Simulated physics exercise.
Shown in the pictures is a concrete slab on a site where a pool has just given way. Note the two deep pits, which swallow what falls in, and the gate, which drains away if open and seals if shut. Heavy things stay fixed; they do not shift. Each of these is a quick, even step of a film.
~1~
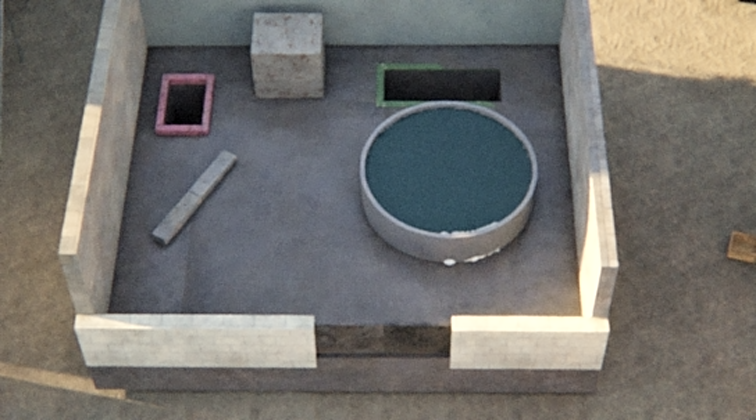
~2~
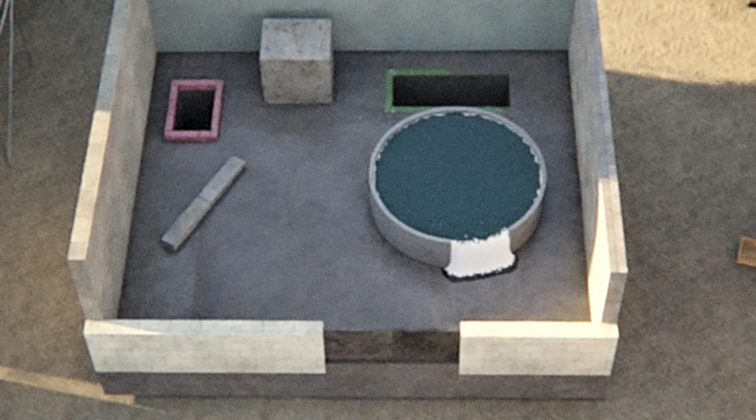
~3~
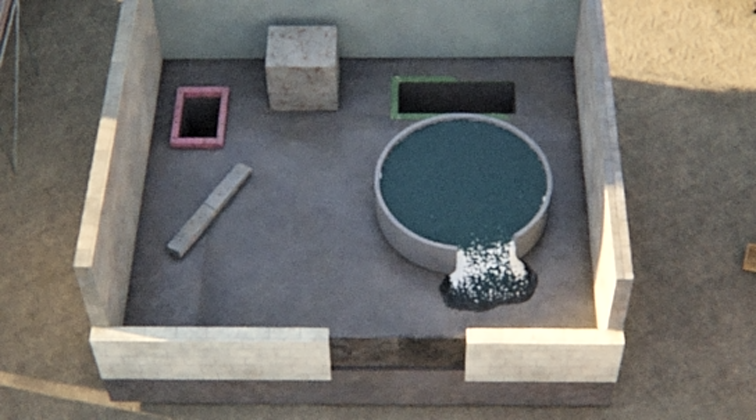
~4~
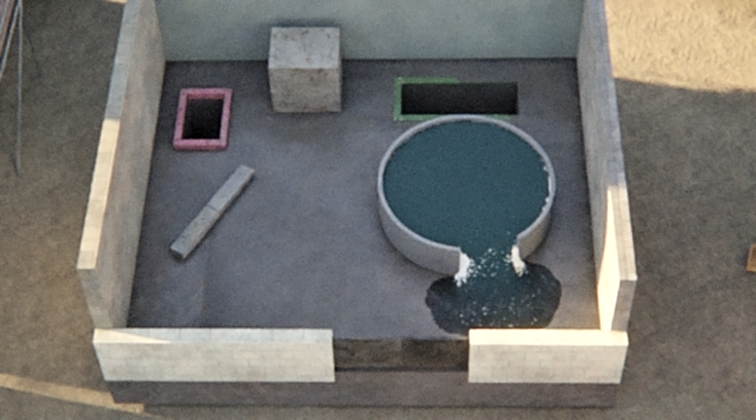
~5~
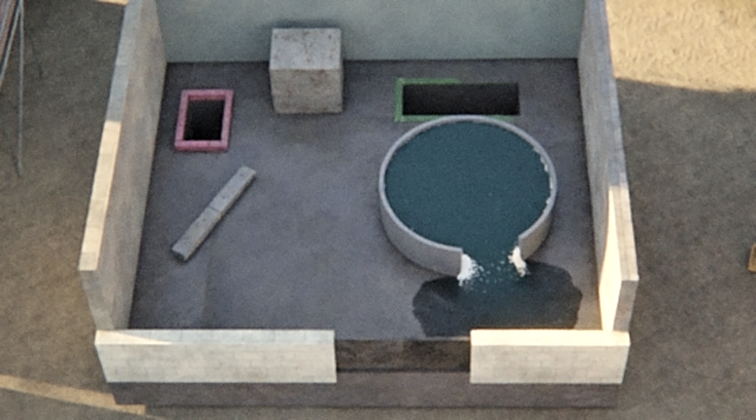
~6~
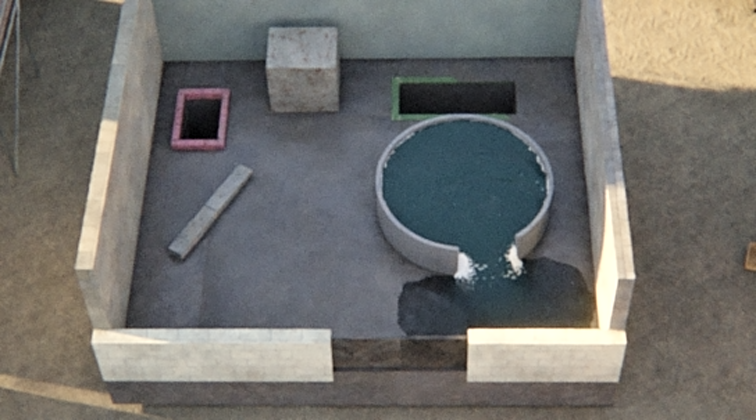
Dark water sits still in a round pool on a walled concrete slab, near a block, a loose beam and pink- and green-edged pits. The pool's front side gives way, and white, foaming water pours through the gap. The dark puddle then spreads outward to both sides across the slab.
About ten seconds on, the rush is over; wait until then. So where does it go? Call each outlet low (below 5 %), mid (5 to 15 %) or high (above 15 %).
Outlets - gate: Low; green pit: Mid; pink pit: Low.
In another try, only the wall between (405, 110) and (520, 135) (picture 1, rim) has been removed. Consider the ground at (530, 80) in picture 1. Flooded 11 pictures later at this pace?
Bottom line - sodden.
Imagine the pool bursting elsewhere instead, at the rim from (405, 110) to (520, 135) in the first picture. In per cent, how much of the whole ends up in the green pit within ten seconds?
For green, roughly 75 in a hundred.
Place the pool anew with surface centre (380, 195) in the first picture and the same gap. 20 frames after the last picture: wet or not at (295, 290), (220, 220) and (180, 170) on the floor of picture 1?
In sequence: Inundated, next inundated, then unflooded.
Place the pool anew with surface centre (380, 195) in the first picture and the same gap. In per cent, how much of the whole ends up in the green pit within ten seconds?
Per cent: Green 20.
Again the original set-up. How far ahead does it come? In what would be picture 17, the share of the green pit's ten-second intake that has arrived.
Result: 0 % of the ten-second total.
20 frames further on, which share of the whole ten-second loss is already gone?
Log: Around 0 %, estimated.
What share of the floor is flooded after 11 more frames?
Roughly 20 %.
A moment on, water covers 10 % of the floor; the gate 0 %, the green pit 0 %, the pink pit 0 %.
Next, water covers 20 % of the floor; the gate 0 %, the green pit 0 %, the pink pit 0 %.
Then, water covers 45 % of the floor; the gate 0 %, the green pit 0 %, the pink pit 0 %.
Later, water covers 70 % of the floor; the gate 0 %, the green pit 3 %, the pink pit 0 %.
In the end, water covers 90 % of the floor; the gate 0 %, the green pit 10 %, the pink pit 0 %.
